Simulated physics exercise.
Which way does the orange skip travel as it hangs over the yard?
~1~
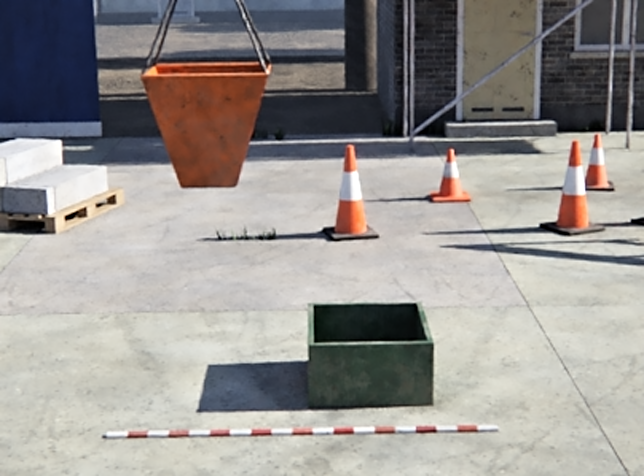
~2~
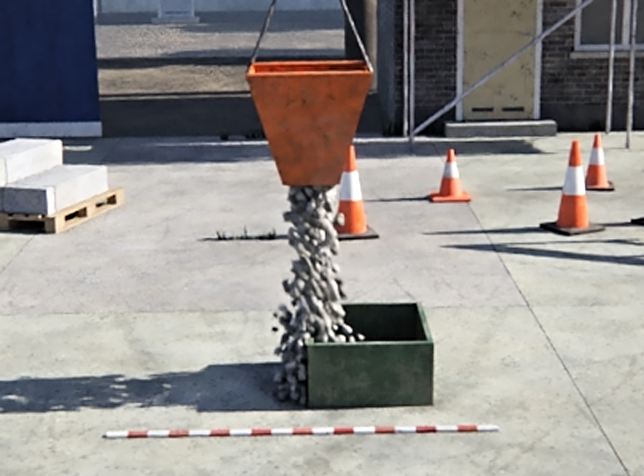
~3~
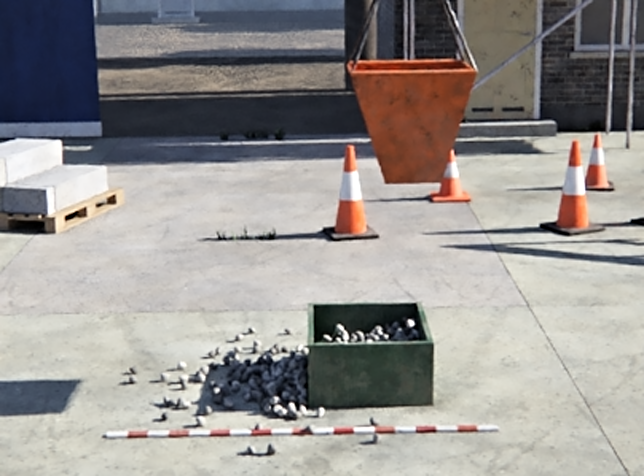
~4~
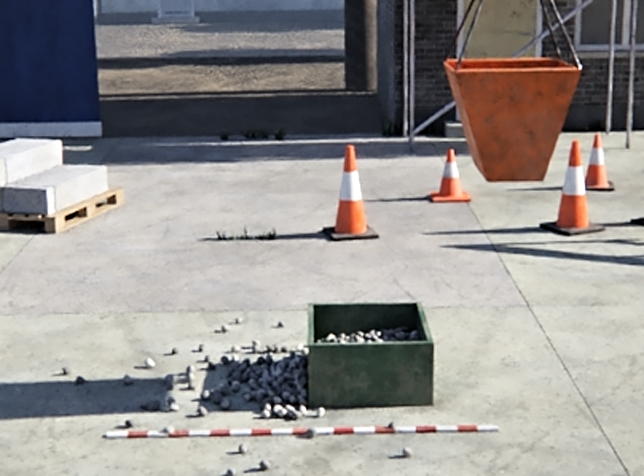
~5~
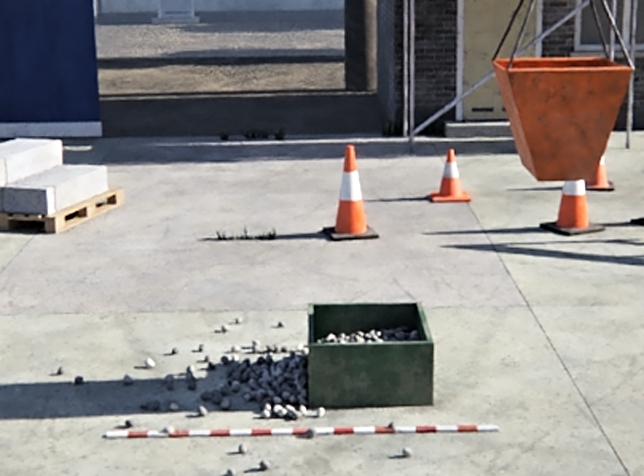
It travels to the right, passing over the green bin and carrying on towards the cones on the right.
